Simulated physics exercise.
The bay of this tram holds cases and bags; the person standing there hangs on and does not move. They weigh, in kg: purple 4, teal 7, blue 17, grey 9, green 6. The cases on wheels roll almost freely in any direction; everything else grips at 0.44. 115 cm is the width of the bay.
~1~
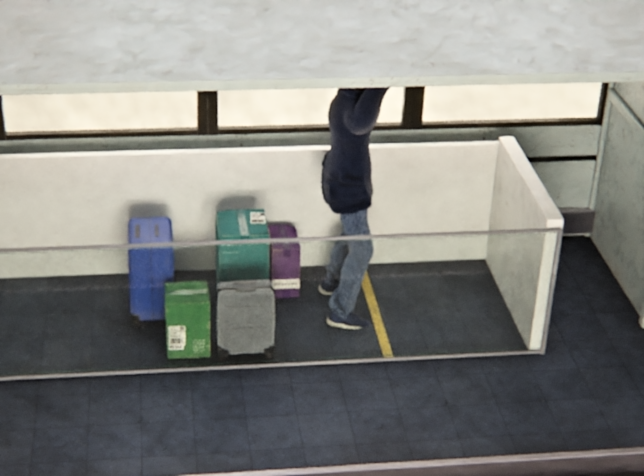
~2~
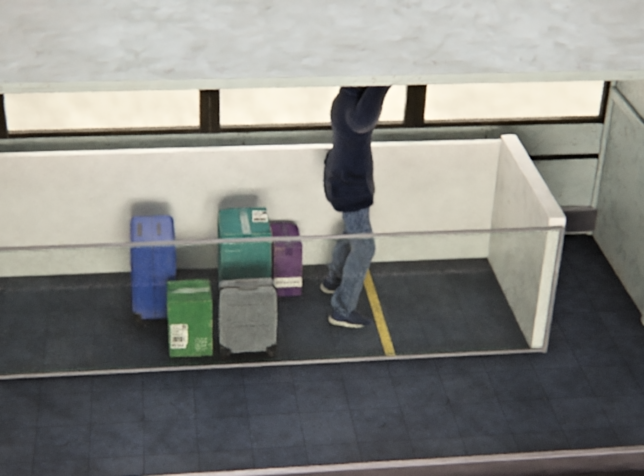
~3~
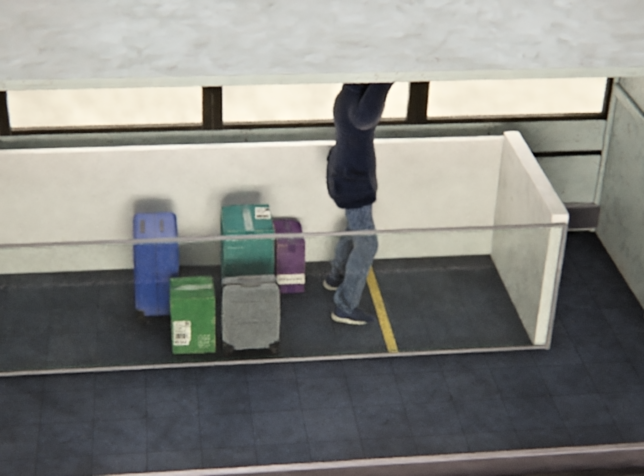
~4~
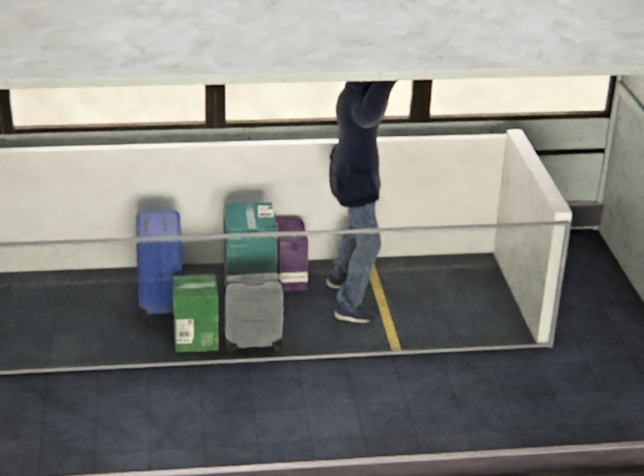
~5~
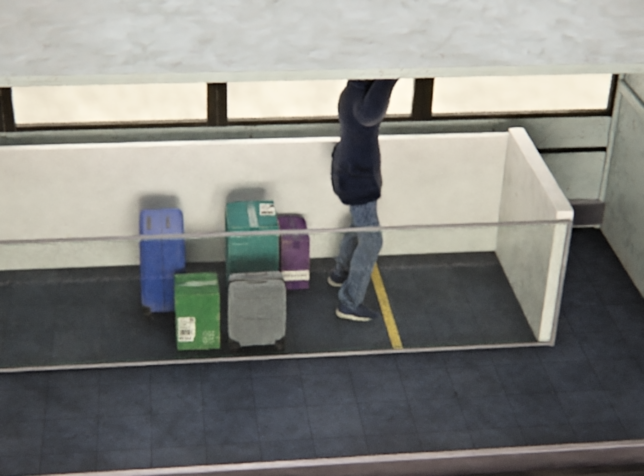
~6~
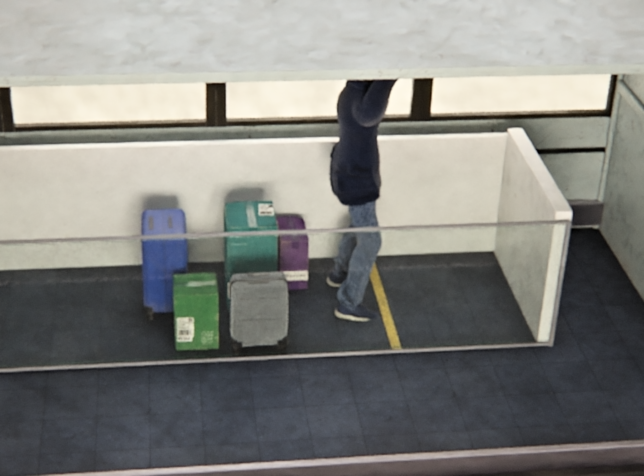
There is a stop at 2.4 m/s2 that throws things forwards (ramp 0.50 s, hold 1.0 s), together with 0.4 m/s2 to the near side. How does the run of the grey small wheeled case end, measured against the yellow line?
The grey small wheeled case ends beyond the yellow line.
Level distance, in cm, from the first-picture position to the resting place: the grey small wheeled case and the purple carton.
I'd put the grey small wheeled case at roughly 160 and the purple carton at roughly 15.
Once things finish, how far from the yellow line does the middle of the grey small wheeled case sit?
Past side, about 70 cm.
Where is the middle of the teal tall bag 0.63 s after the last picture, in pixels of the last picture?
Look close to (279, 258) and you'll spot it.
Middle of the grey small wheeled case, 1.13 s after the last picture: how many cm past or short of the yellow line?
Some 60 cm past it.
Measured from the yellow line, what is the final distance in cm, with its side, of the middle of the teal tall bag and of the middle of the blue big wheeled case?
So the teal tall bag stops 50 cm short, while the blue big wheeled case stops 20 cm short.
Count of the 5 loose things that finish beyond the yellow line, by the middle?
All told, it comes to 1.
Then, 0.23 s after the last picture the grey small wheeled case is 75 cm short of the yellow line, tilted 0°, near (277, 314) in the last picture's view.
Then, 0.63 s after the last picture the grey small wheeled case is 33 cm short of the yellow line, tilted 0°, near (345, 311) in the last picture's view.
Then, 1.13 s after the last picture the grey small wheeled case is 60 cm past the yellow line, tilted 0°, near (490, 302) in the last picture's view; the teal tall bag 51 cm short of the yellow line, tilted 0°.
In the final state, purple carton stops short of the yellow line; teal tall bag stops short of the yellow line; blue big wheeled case stops short of the yellow line; grey small wheeled case crosses the yellow line; green pack stops short of the yellow line.
